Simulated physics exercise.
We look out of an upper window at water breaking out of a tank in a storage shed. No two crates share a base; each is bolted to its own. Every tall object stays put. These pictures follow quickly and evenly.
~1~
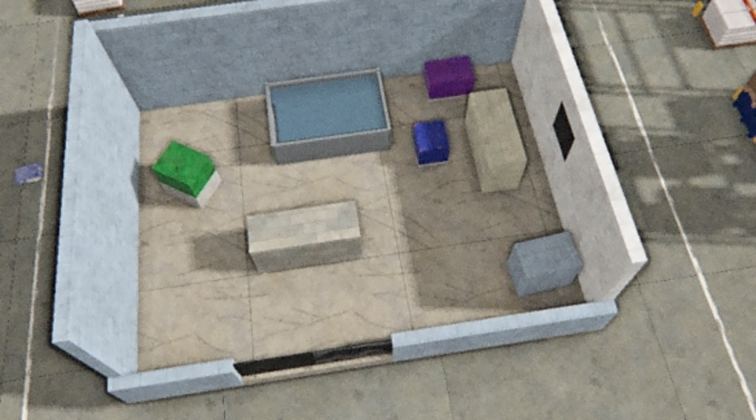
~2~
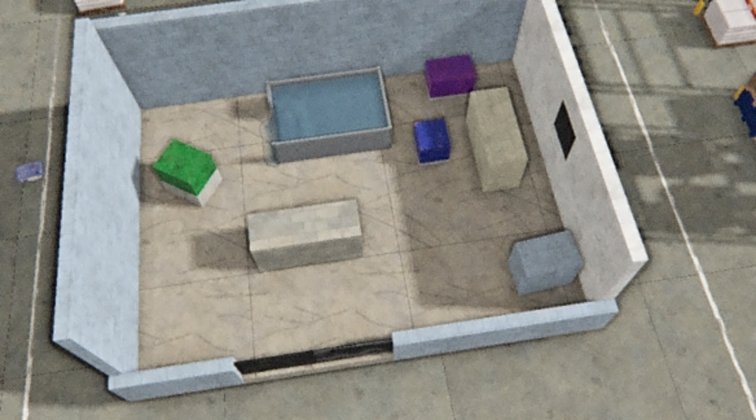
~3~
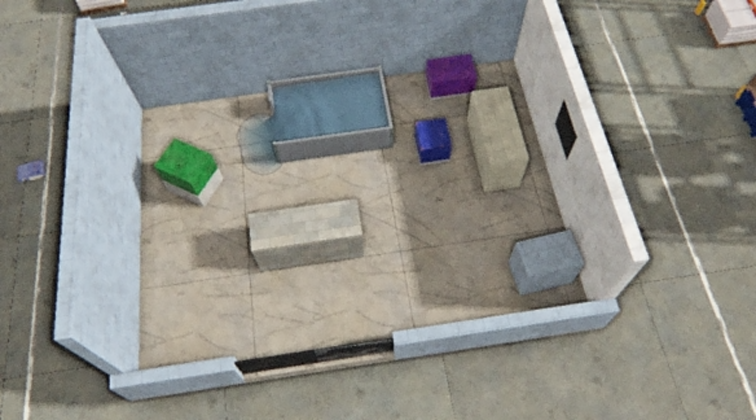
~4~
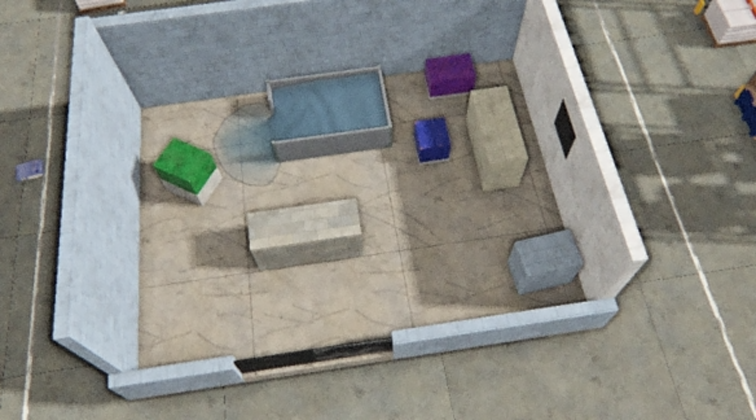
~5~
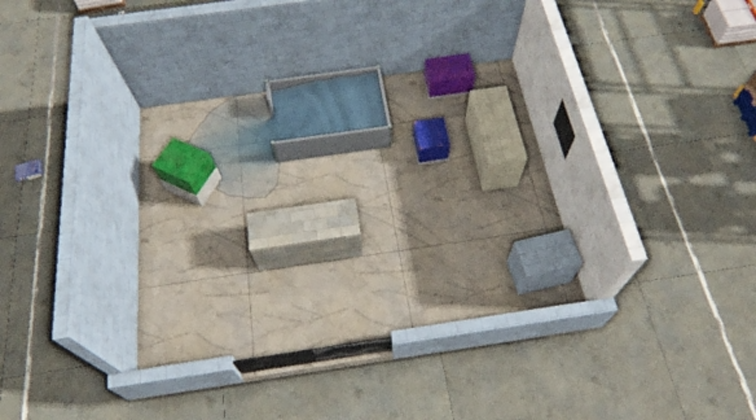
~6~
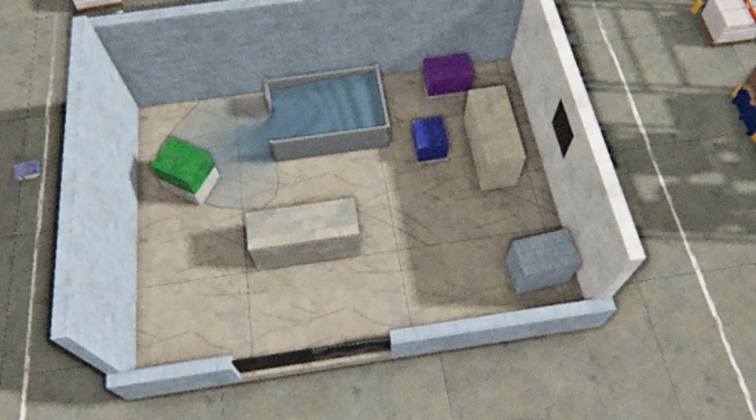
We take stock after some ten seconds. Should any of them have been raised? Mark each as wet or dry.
Green crate: Dry; blue crate: Dry; purple crate: Wet.
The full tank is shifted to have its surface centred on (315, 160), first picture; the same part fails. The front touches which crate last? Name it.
Answer: The blue-painted one.
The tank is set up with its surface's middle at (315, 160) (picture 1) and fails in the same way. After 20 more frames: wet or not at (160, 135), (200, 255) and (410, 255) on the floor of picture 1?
Taking the three spots in order: Swamped, swamped, bare.
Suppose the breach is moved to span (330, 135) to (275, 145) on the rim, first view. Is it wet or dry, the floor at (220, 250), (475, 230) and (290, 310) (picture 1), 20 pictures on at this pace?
The first comes out soaked, the second soaked, the third untouched.
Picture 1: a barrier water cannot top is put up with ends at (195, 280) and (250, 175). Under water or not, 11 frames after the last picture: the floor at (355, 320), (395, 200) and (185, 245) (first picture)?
First unwetted, then unwetted, then inundated.
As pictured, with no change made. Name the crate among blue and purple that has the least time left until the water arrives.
It's the purple crate.
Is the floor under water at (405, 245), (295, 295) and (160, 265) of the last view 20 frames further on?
Going through them in order, I'd call them clear, clear and drenched.
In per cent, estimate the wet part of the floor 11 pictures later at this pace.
Roughly 25 percent, I reckon.
A moment on, water covers 15 % of the floor; the green crate water round its plinth, the blue crate not reached, the purple crate not reached.
Next, water covers 25 % of the floor; the green crate water round its plinth, the blue crate not reached, the purple crate not reached.
Then, water covers 35 % of the floor; the green crate water round its plinth, the blue crate not reached, the purple crate not reached.
Later, water covers 50 % of the floor; the green crate water round its plinth, the blue crate water round its plinth, the purple crate water round its plinth.
In the end, water covers 90 % of the floor; the green crate stayed above the water, the blue crate stayed above the water, the purple crate was topped.
